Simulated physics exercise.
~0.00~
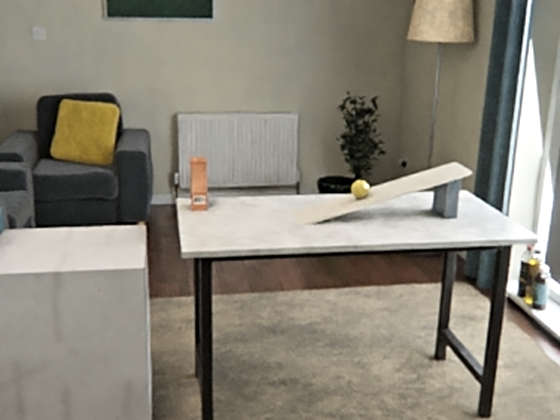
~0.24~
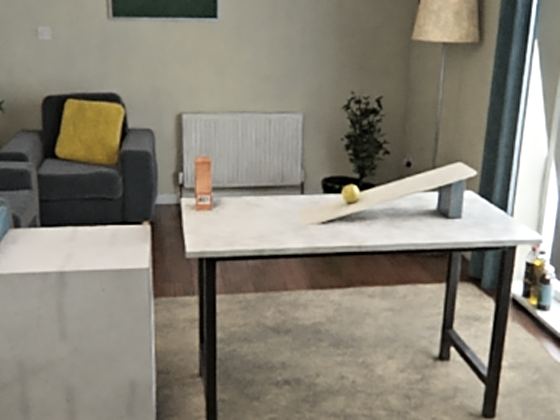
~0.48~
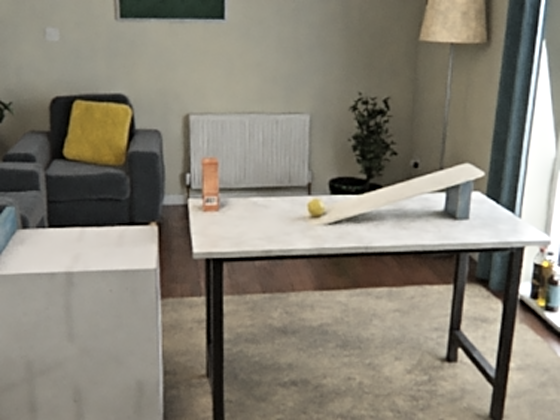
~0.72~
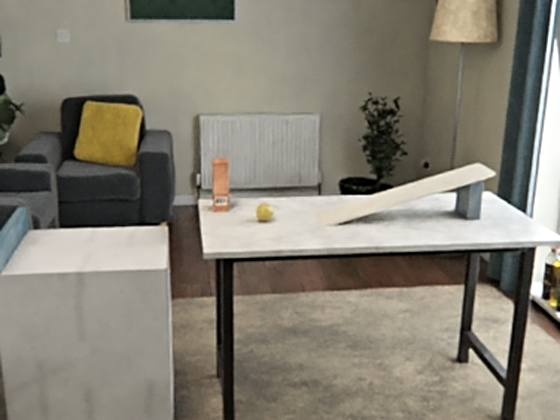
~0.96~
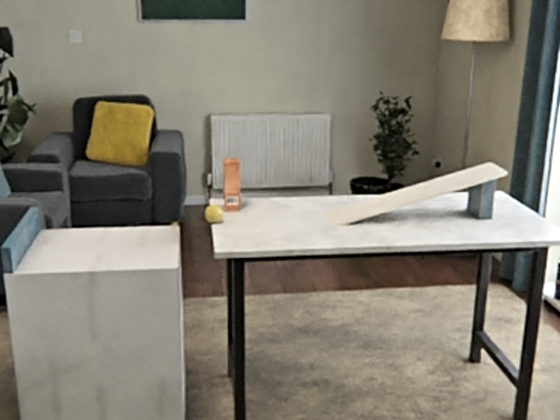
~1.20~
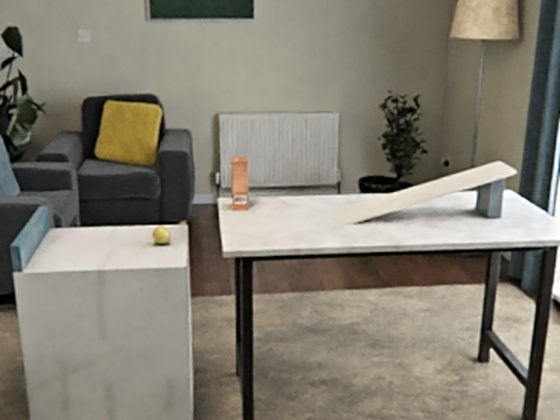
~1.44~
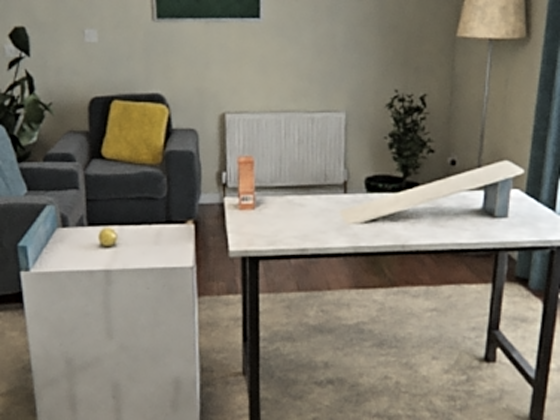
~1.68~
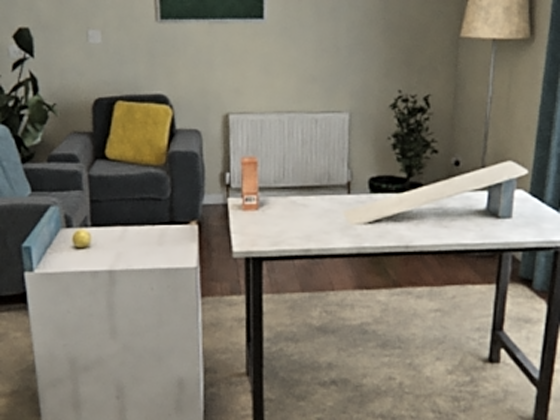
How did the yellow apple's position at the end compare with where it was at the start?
At the start the yellow apple was on the ramp on the table, and by the end it was farther left and lower down, on the white top across the gap, close to the upright strip.
